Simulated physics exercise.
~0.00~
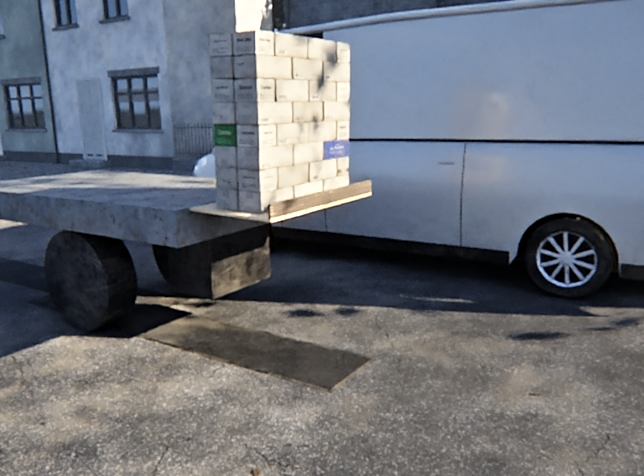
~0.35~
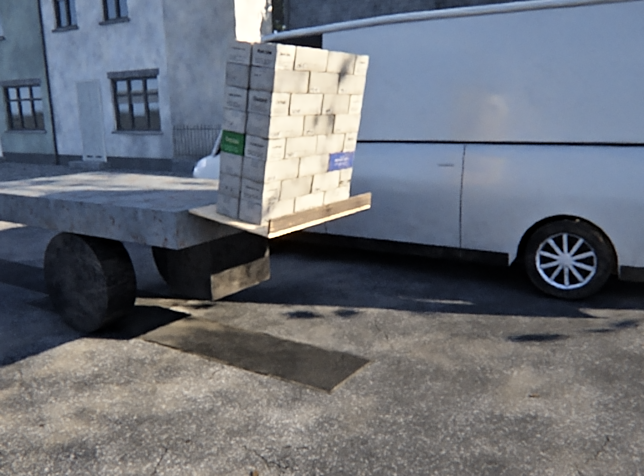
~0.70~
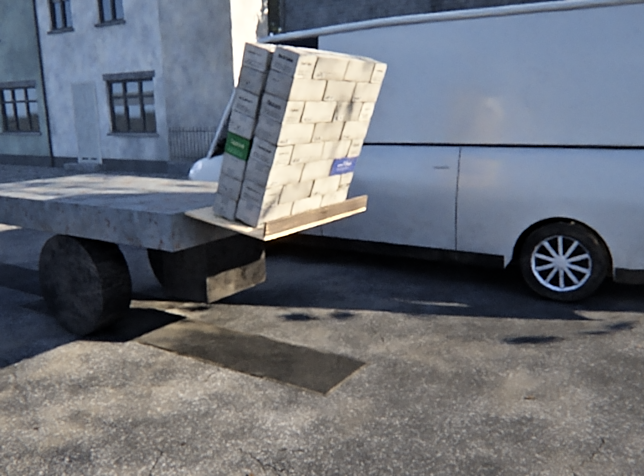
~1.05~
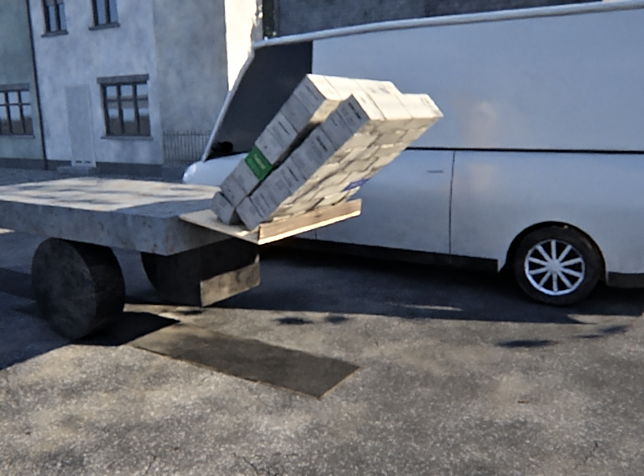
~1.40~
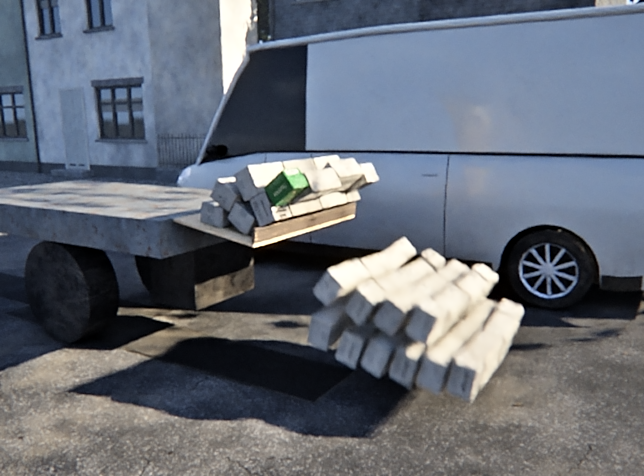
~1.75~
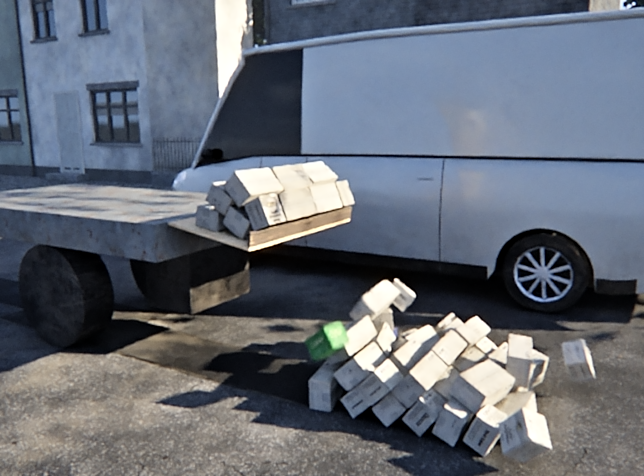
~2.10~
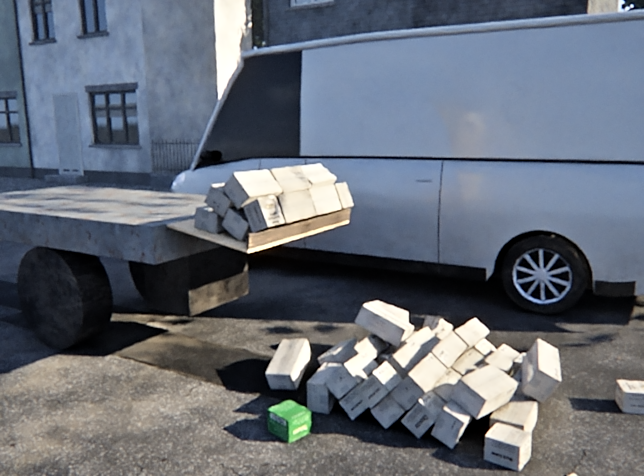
A tall stack of white boxes, one green and one with a blue label, stands on a wooden flap at the right end of a grey flat-bed, seen from the side on a sunlit street. A white van is parked behind, with pale buildings at left. The flap tilts down to the right, and the stack leans with it, further and further. Its upper part topples over the edge and tumbles onto the asphalt, scattering into a heap. The green box drops too and rolls left, resting in front of the heap, while a smaller jumble stays on the sloping flap.
